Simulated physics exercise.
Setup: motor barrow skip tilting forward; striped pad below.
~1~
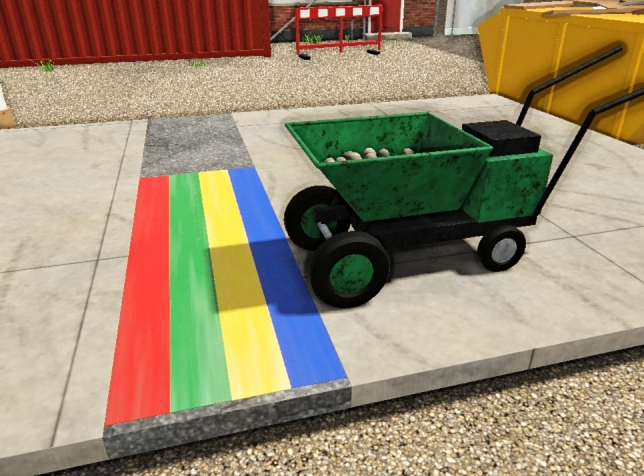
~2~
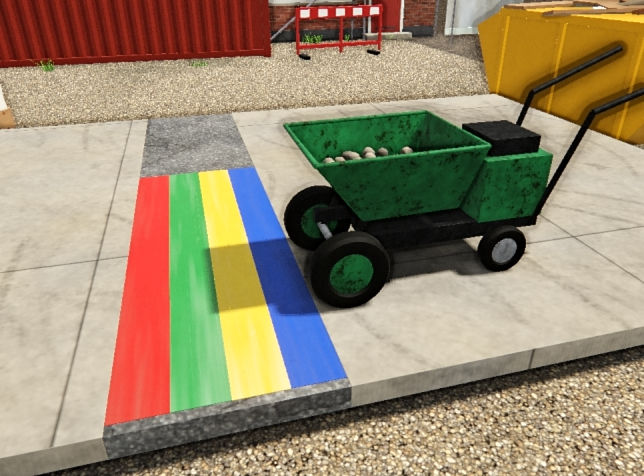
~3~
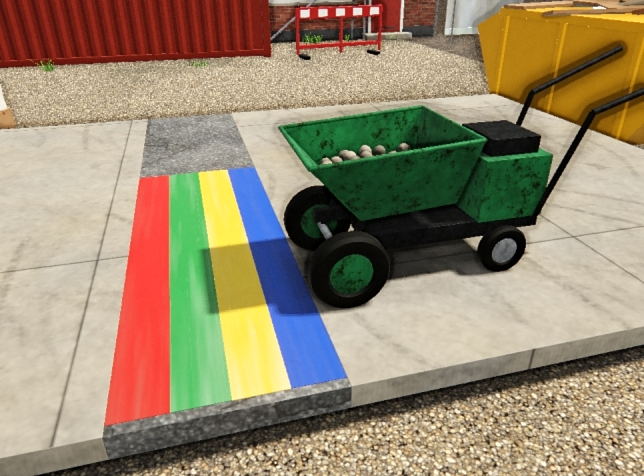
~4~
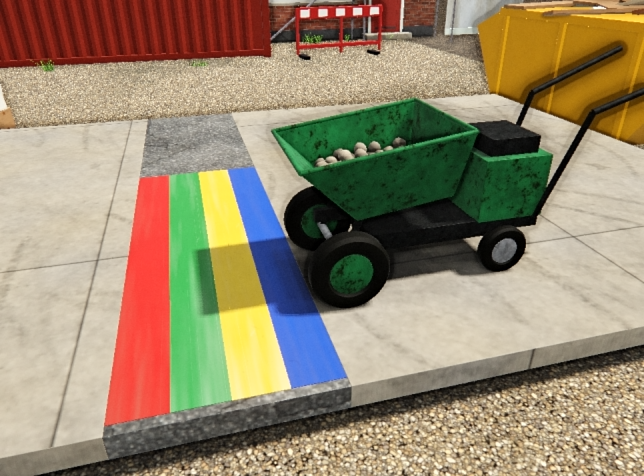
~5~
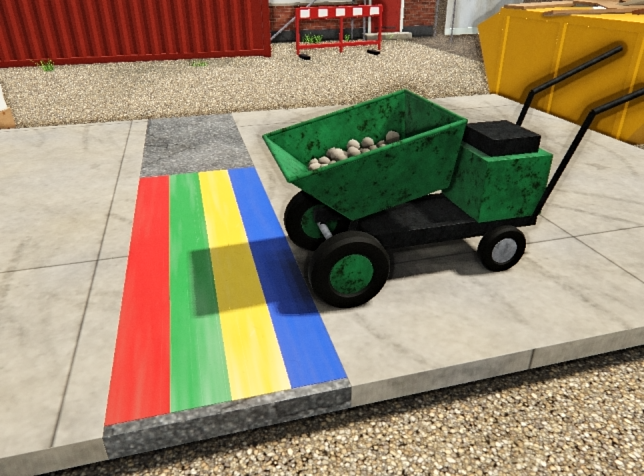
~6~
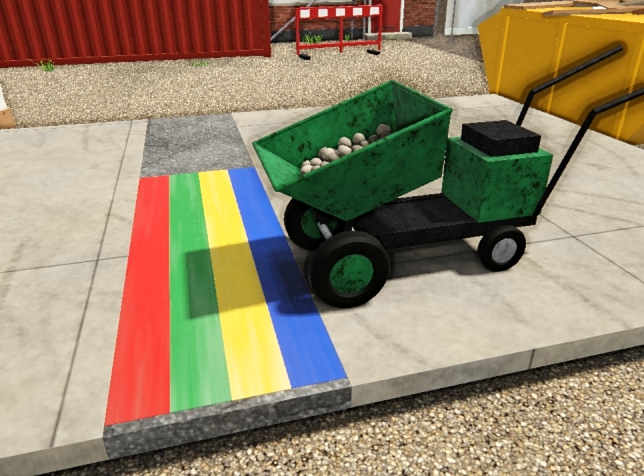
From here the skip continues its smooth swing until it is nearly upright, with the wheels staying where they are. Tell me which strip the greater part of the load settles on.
The greater part settles on the green strip.
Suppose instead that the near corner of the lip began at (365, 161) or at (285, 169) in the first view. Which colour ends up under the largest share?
First spot: The yellow strip; second spot: That red strip.
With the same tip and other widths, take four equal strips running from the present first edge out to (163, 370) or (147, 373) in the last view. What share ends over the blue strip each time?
Shares: Close to 0 %; close to 0 %.
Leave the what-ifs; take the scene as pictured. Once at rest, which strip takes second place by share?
Runner-up - that red strip.
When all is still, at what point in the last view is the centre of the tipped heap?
Resting centre, last frame: Roughly (191, 289).
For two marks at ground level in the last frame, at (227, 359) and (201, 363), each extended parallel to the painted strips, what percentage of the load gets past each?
First 80 in a hundred, second 50 in a hundred.
Just after the last frame, skip tipped steeply; every one in the skip.
A moment on, skip tipped steeply; almost all in the skip; just a few over the yellow strip; just a few over the green strip.
Further on, skip tipped right over; roughly a third in the skip; just a few over the yellow strip; roughly half over the green strip; roughly a quarter over the red strip; just a few off the paint.
When it is over, skip tipped right over; just a few in the skip; not one over the blue strip; roughly a quarter over the yellow strip; roughly half over the green strip; roughly a quarter over the red strip; just a few off the paint.
